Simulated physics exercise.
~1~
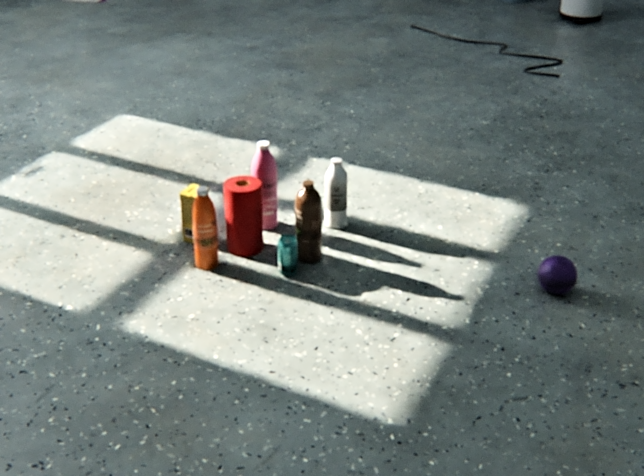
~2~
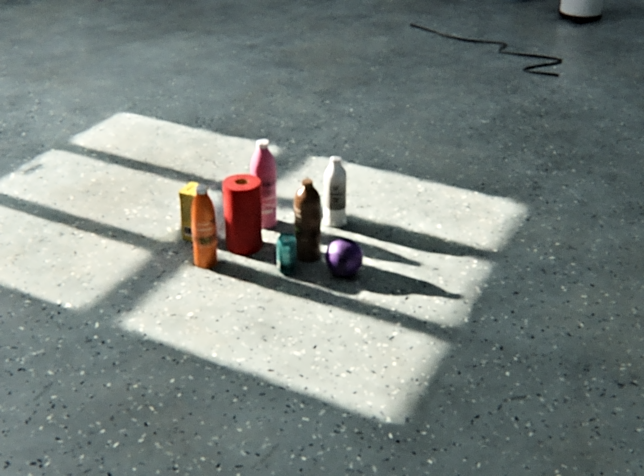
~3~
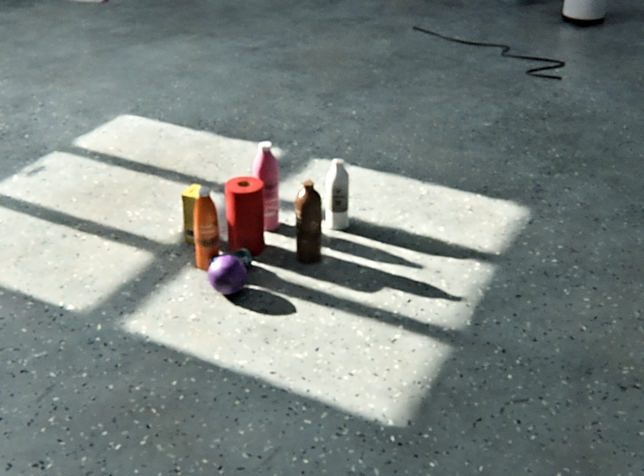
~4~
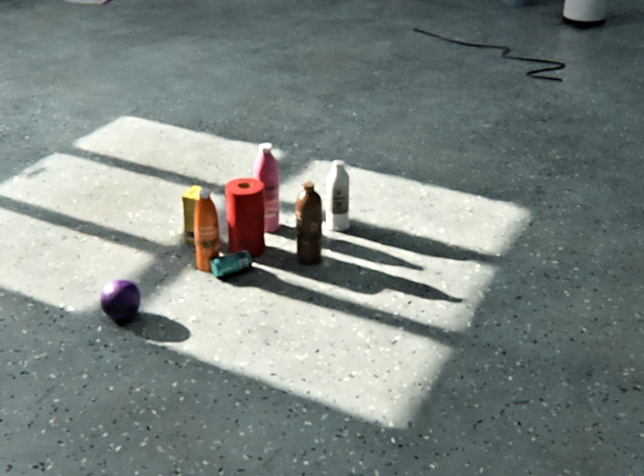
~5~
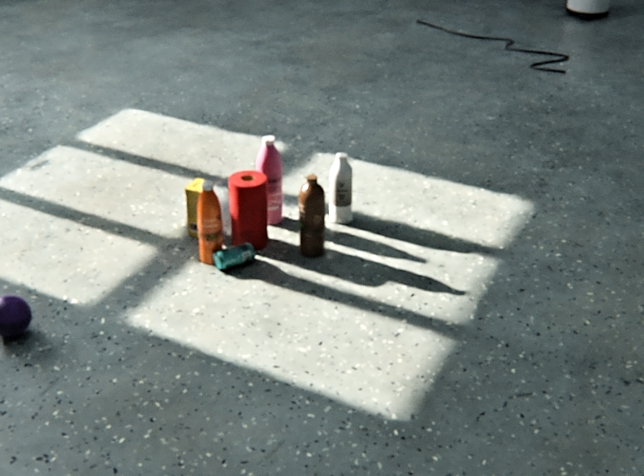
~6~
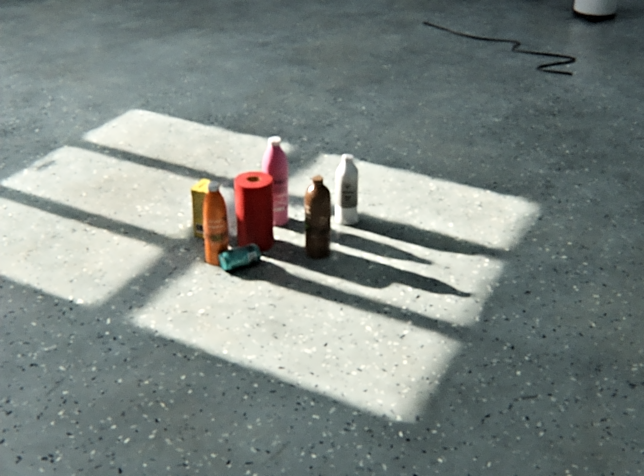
At the start, a purple ball sits on a speckled grey floor to the right of a small group of bottles, a red roll, a yellow carton and a little turquoise can, all standing in a patch of window light. The ball rolls left to the front of the group, reaching the turquoise can. The can is knocked to the left and topples onto its side near the orange bottle. The ball keeps rolling left across the sunlit floor and passes out of view. At the end, the can lies on its side while everything else in the group still stands.
